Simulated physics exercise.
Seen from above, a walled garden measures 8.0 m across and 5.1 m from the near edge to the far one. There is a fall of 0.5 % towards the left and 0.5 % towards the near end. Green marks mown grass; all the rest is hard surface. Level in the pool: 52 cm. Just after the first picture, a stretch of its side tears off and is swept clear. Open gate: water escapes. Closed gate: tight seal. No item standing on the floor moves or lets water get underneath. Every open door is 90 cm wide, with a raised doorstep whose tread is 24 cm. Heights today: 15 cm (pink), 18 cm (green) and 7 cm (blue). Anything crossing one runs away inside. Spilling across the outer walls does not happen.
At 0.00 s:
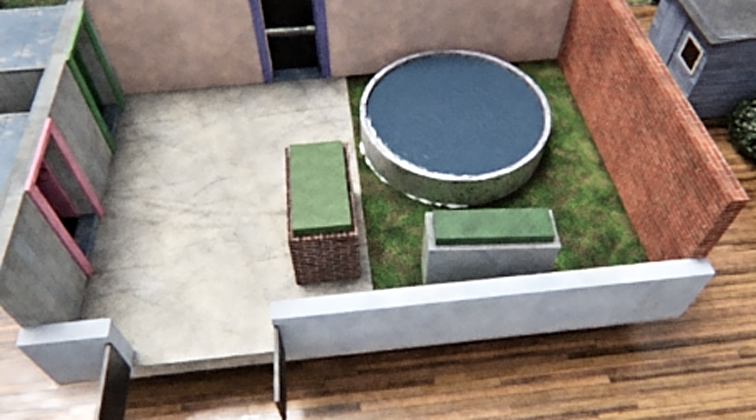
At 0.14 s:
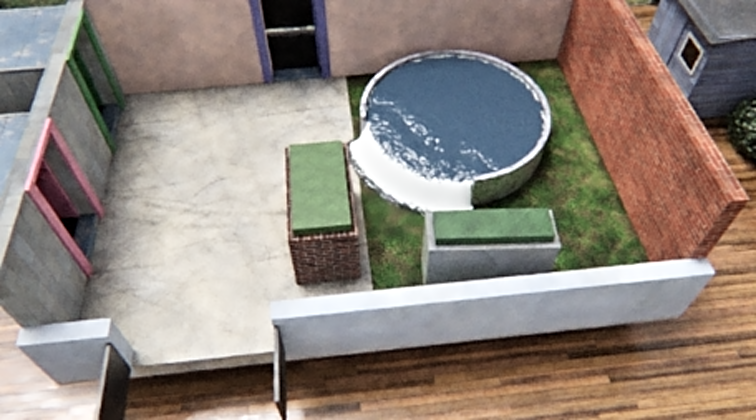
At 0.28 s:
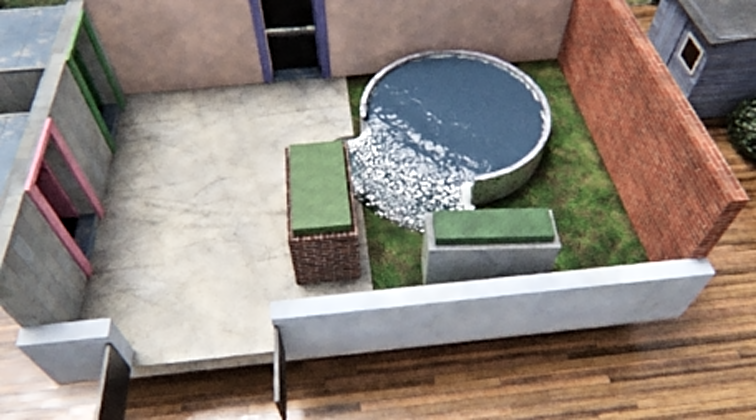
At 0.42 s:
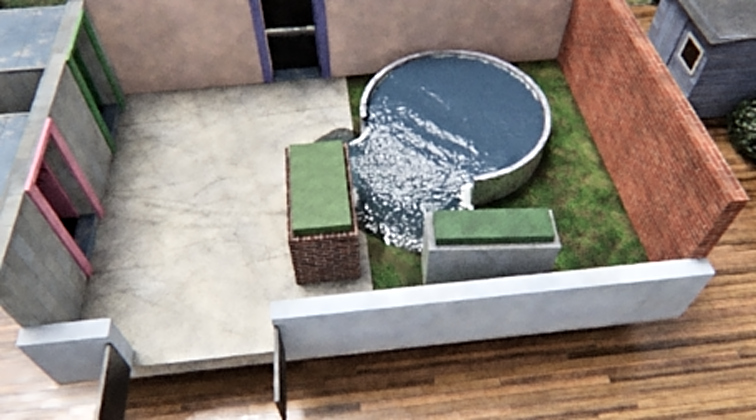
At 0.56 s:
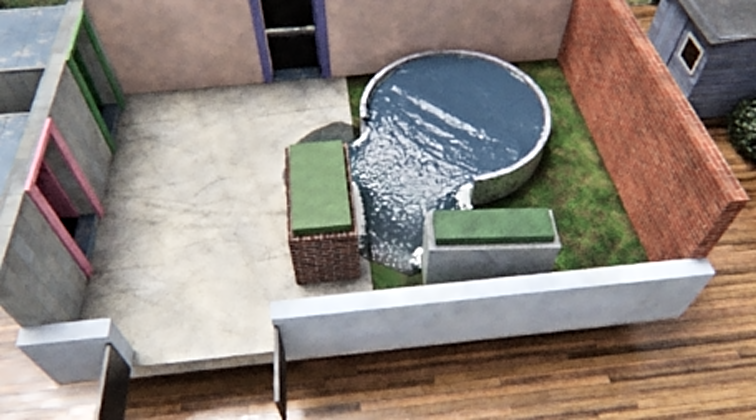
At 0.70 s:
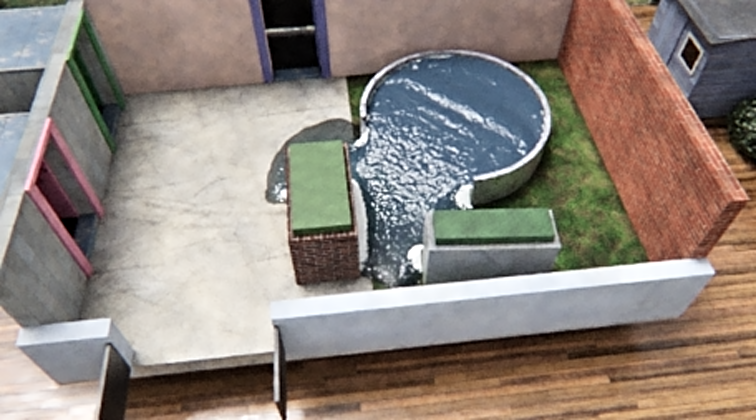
We see a round pool of still water in a walled garden before part of its near-left side breaks away; water pours through the gap, spreads over the grass between two green-topped blocks, and runs onto the pale paving.
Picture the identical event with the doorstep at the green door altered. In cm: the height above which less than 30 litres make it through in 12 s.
10 cm.
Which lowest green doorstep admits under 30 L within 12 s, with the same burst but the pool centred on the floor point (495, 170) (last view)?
It must be around 8.5 cm tall.
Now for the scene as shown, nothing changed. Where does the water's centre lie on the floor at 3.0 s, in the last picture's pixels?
I'd say around (389, 190).
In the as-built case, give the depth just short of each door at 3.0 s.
Pink door 11 cm, green door 13 cm, blue door 0 cm.
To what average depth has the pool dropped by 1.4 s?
Average depth: Approx. 36 cm.
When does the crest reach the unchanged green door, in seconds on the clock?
The depth peaks at about 4.0 seconds.
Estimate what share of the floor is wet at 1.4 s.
I'd say near 25 percent is wet.
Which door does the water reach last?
Blue door.
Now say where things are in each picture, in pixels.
The first frame shows still water, 52 cm deep, in the pool at (454, 113); the green door at (96, 83) is dry.
In the second frame, the gap is at (400, 180), the front 0.3 m out at (351, 156); the back of the pool holds 52 cm.
In the third frame, the front is at a hidden place, 0.6 m from the gap at (400, 182); 1.5 m2 of floor is wet, 52 cm left at the back.
In the fourth frame, water pours out at (400, 182) and has run 1.0 m, to a hidden place; about 9 cm deep outside, 52 cm at the back.
In the fifth frame, the front is at a hidden place, 1.4 m from the gap at (400, 182); 4.0 m2 of floor is wet, 52 cm left at the back.
In the sixth frame, water pours out at (400, 183) and has run 1.8 m, to (270, 198); about 9 cm deep outside, 52 cm at the back; 2.9 m in a straight line remain to the green door at (96, 83).
After 1.4 s water covers 25 % of the floor, deepest (37 cm) near (361, 207); it has not reached the green door.
After 3.0 s water covers 70 % of the floor, deepest (34 cm) near (388, 322); 13 cm at the green door, 0 litres in over its 18 cm doorstep.
After 12.0 s water covers 100 % of the floor, deepest (12 cm) near (569, 92); 8 cm at the green door, 0 litres in over its 18 cm doorstep.
At the green door as built, the water arrived by 2.4 s and peaked near 15 cm at 4.2 s.
With a doorstep of 9 cm, 43 litres would have come in within the 12 s; with 12.5 cm, 6 litres. So under 30 litres takes about 10 cm.
